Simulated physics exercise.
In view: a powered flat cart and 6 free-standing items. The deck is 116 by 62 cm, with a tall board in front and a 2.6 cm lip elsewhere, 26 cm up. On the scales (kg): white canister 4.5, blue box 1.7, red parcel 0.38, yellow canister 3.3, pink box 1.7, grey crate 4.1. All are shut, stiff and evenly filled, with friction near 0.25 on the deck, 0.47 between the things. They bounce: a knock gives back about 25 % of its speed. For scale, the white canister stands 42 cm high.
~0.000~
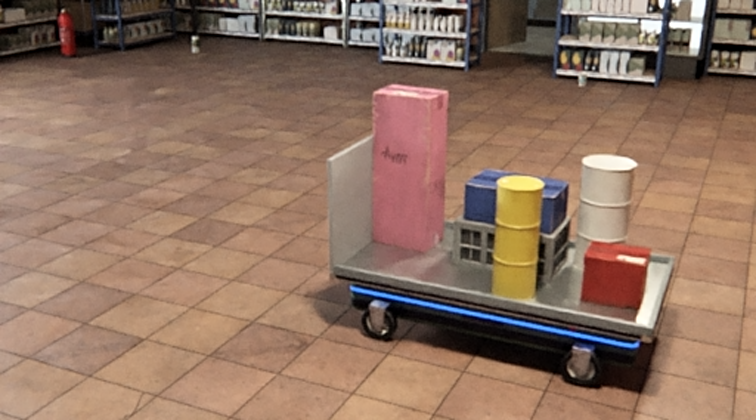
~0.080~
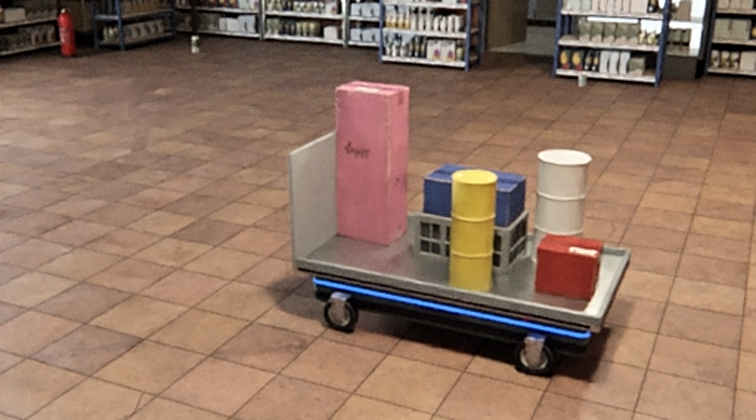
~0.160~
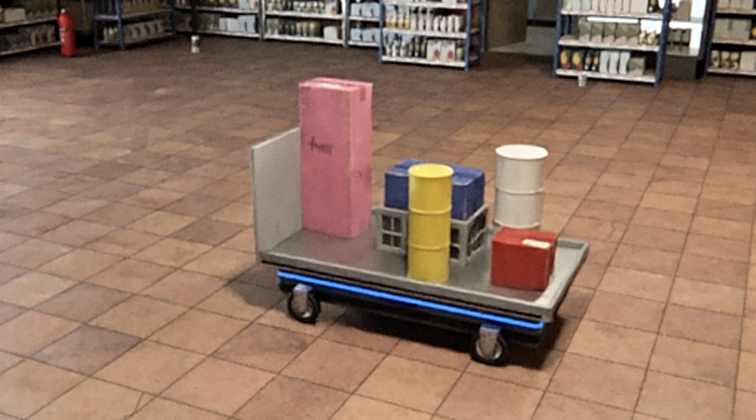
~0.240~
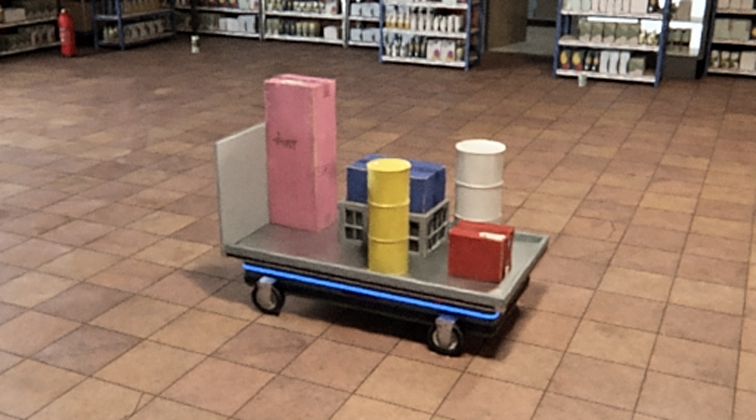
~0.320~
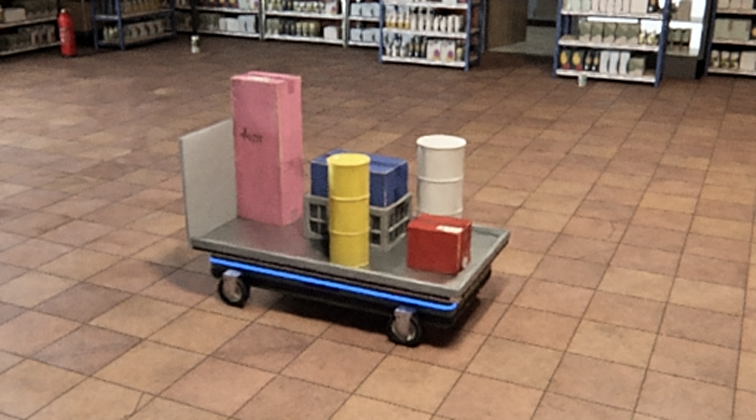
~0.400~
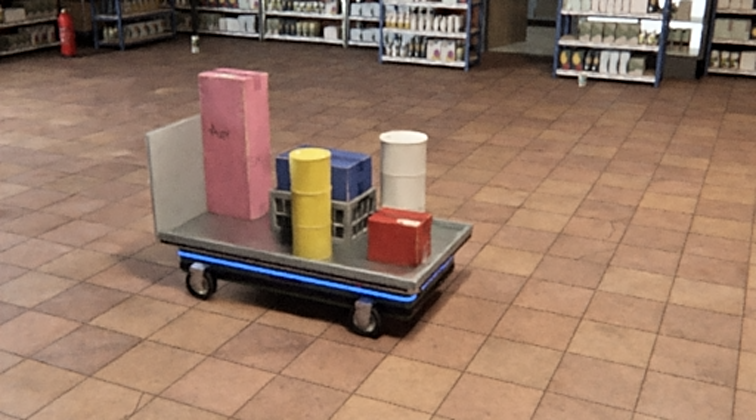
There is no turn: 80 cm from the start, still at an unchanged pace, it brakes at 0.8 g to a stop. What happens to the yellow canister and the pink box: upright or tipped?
The yellow canister keeps standing; the pink box keeps standing.
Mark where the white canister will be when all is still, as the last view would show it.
Around (324, 174).
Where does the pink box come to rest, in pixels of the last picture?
Near (192, 138).
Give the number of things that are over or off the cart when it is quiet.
That comes to 0.
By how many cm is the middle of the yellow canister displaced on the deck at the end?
About 60 cm.
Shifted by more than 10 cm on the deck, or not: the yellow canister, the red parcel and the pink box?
The yellow canister gets shifted; the red parcel gets shifted; the pink box keeps its place.
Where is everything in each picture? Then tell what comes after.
The first picture shows cart 0 cm along; yellow canister (517, 238); pink box (409, 168).
The second picture shows cart 17 cm along; red parcel (569, 267); grey crate (471, 234).
The third picture shows cart 34 cm along; white canister (518, 203); blue box (435, 189).
The fourth picture shows cart 50 cm along; red parcel (481, 251); grey crate (394, 221).
The fifth picture shows cart 67 cm along; white canister (440, 191); blue box (360, 177).
The sixth picture shows cart 84 cm along; yellow canister (311, 204); pink box (236, 144).
After 0.50 s, cart 99 cm along; yellow canister moved 4 cm near (270, 198); blue box moved 4 cm; grey crate moved 4 cm.
After 0.60 s, cart 107 cm along; yellow canister moved 13 cm near (235, 192); blue box moved 13 cm; white canister moved 13 cm.
After 0.70 s, cart 108 cm along, stopped; yellow canister moved 26 cm near (206, 187); red parcel moved 25 cm; white canister 4° off upright.
After 0.90 s, cart 108 cm along, stopped; yellow canister moved 48 cm near (166, 180); red parcel moved 24 cm; white canister moved 13 cm.
In the end (1.5 s), not toppled but over 10 cm from the start, white canister, blue box, red parcel, yellow canister and grey crate; the last one under 10 cm from the start. In the last view, yellow canister near (144, 177), pink box near (192, 138).
